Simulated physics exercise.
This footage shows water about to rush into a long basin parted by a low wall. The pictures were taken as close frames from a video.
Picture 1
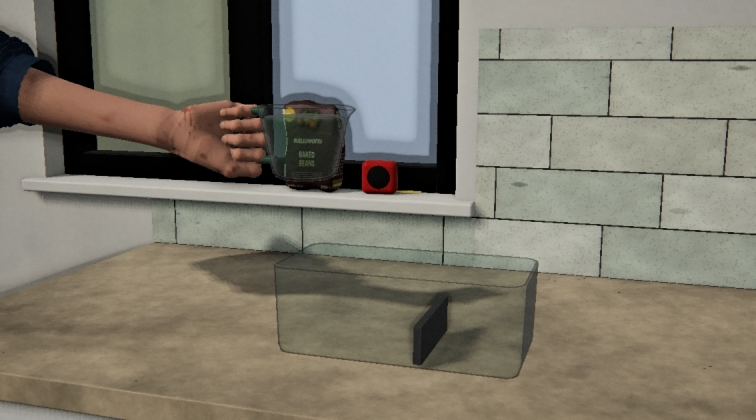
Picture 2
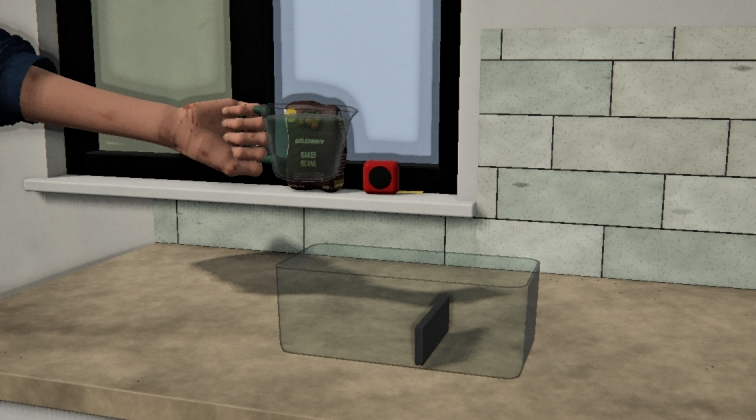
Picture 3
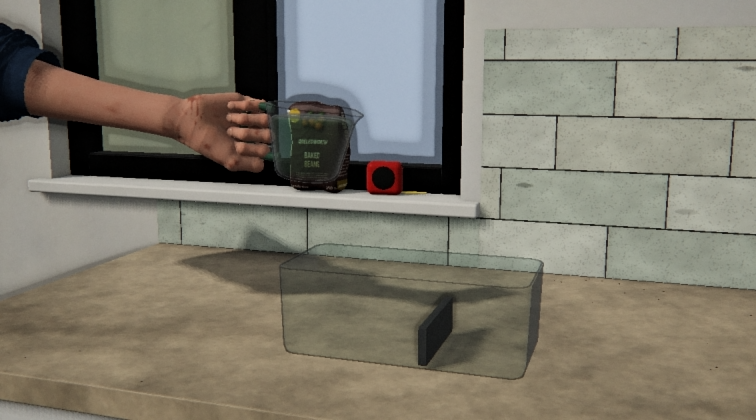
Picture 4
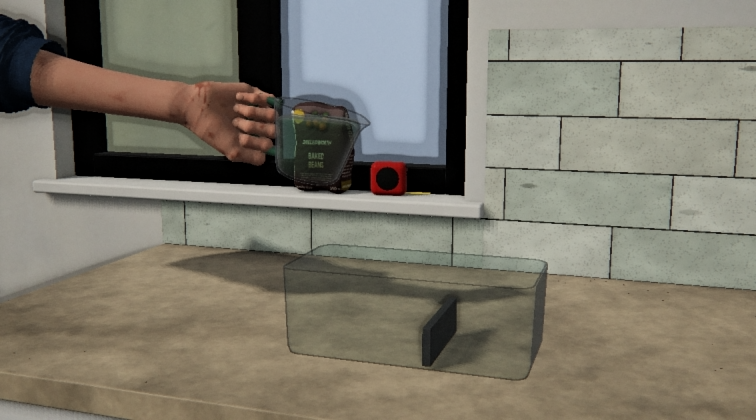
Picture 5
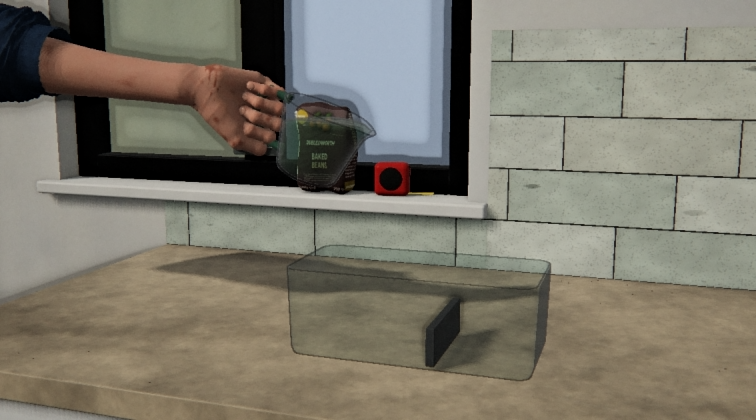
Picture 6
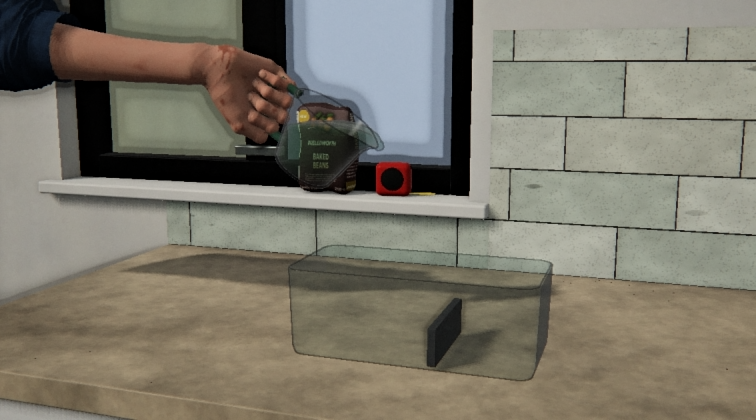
The video shows a hand holding a transparent measuring jug by its handle above a clear rectangular basin with a low dark divider on a countertop, then gradually tilting the jug to the right near a windowsill.
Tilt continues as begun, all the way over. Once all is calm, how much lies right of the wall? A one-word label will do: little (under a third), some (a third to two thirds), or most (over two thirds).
Little.
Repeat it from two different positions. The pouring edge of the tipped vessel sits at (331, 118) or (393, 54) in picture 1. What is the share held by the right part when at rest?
Estimate, first then second: 5 per cent and 55 per cent.
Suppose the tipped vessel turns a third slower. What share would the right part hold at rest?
Something like 5 in a hundred.
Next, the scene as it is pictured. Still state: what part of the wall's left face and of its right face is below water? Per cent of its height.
It settles around 40 on the left side and around 0 on the right side.
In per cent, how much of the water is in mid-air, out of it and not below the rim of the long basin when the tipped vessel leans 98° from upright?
Estimate: 35 per cent, roughly.
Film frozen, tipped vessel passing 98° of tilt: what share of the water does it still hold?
Looks like roughly 30 percent is still held.
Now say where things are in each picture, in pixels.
It leans 0°; its right rim is at (355, 109); the water meets the walls at (268, 116) and (346, 118); the long basin's rim runs from (294, 255) to (532, 274); the wall's top is at (432, 312), in the first frame.
It leans 2°; its right rim is at (357, 111); the water meets the walls at (271, 116) and (348, 119), in the second frame.
It leans 6°; its right rim is at (363, 116); the water meets the walls at (276, 115) and (353, 121), in the third frame.
It leans 13°; its right rim is at (370, 124); the water meets the walls at (283, 116) and (361, 124), in the fourth frame.
It leans 23°; its right rim is at (375, 135); the water meets the walls at (289, 120) and (372, 129), in the fifth frame.
It leans 34°; its right rim is at (377, 147); the water meets the walls at (290, 127) and (374, 139); 4 per cent is over the edge, in the sixth frame.
A moment on, the tilt is 98° and 30 per cent is still to pour, 34 is left of the wall and 0 right of it.
Next, the tilt is 113° and 1 per cent is still to pour, 89 is left of the wall and 2 right of it.
Then the tilt is 113° and 0 per cent is still to pour, 93 is left of the wall and 5 right of it.
Later the tilt is 113° and 0 per cent is still to pour, 93 is left of the wall and 5 right of it.
Finally, 93 per cent lies left of the wall, 5 right of it and 2 outside.
